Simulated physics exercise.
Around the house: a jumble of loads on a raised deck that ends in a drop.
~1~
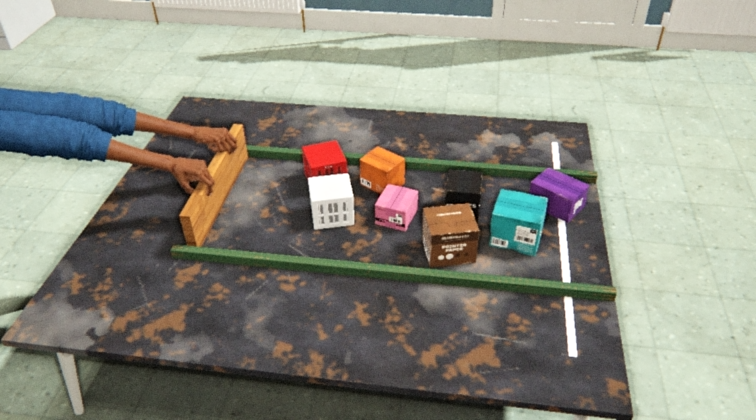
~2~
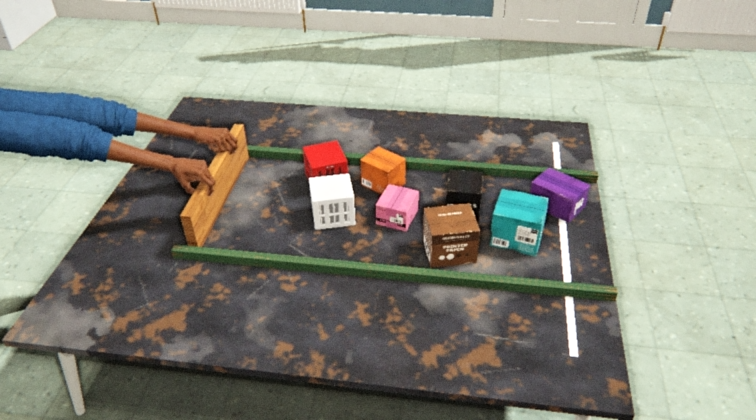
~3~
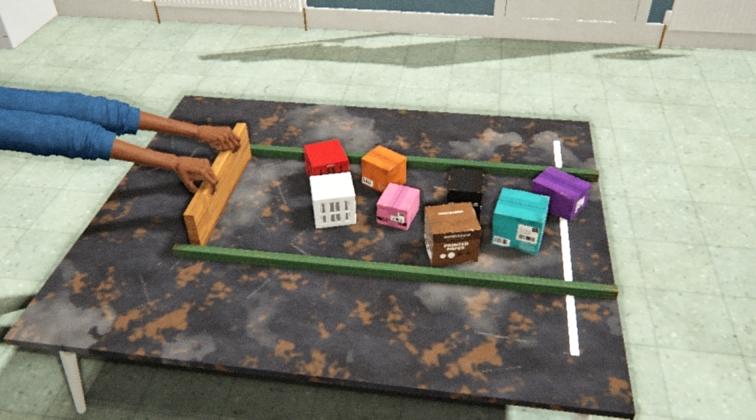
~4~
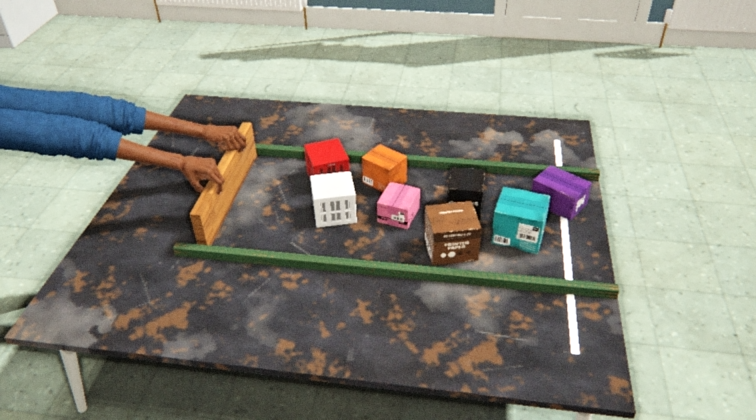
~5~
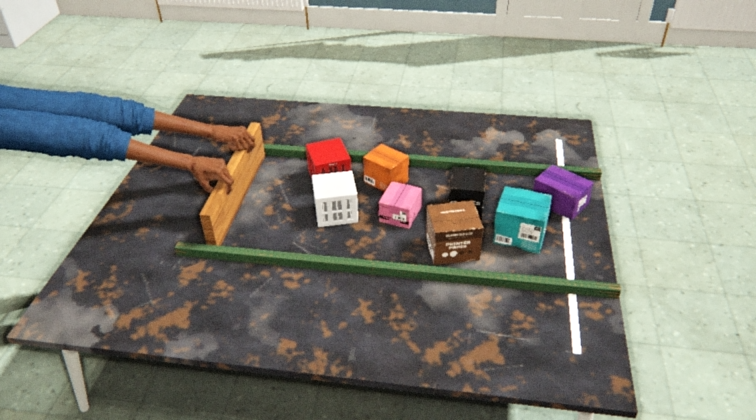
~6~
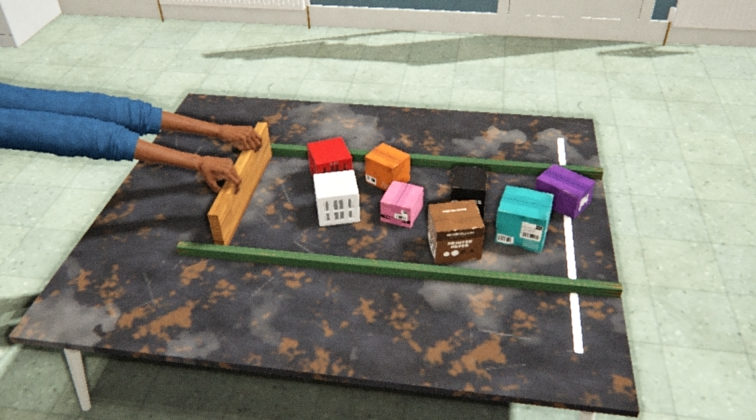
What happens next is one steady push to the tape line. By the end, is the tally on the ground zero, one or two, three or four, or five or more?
Honestly, the ones lost over the side add up to five and up.
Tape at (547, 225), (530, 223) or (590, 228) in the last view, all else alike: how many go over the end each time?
Down on the ground: 3, 2 and 7.
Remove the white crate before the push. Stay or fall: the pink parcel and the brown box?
The pink parcel keeps its place, and the brown box keeps its place.
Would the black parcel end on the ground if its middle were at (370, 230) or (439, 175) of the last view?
In that order, I'd say it is not knocked off, then gets pushed over the end.
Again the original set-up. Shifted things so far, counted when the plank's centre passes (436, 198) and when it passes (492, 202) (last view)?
It comes to 8 for the first spot, 8 for the other.
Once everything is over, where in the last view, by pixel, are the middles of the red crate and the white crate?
Red crate: (587, 190); white crate: (593, 223).
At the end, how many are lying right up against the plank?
The count is 3.
A little later, none off yet; purple parcel at rest near (564, 191); turquoise parcel at rest near (524, 219); black parcel at rest near (469, 193).
Next, none off yet; purple parcel shifted a little near (579, 189); turquoise parcel shifted a little near (551, 225); black parcel shifted well along near (543, 188).
When it is over, the number that fall off is five or more; down, orange box, pink parcel, black parcel, turquoise parcel and purple parcel.
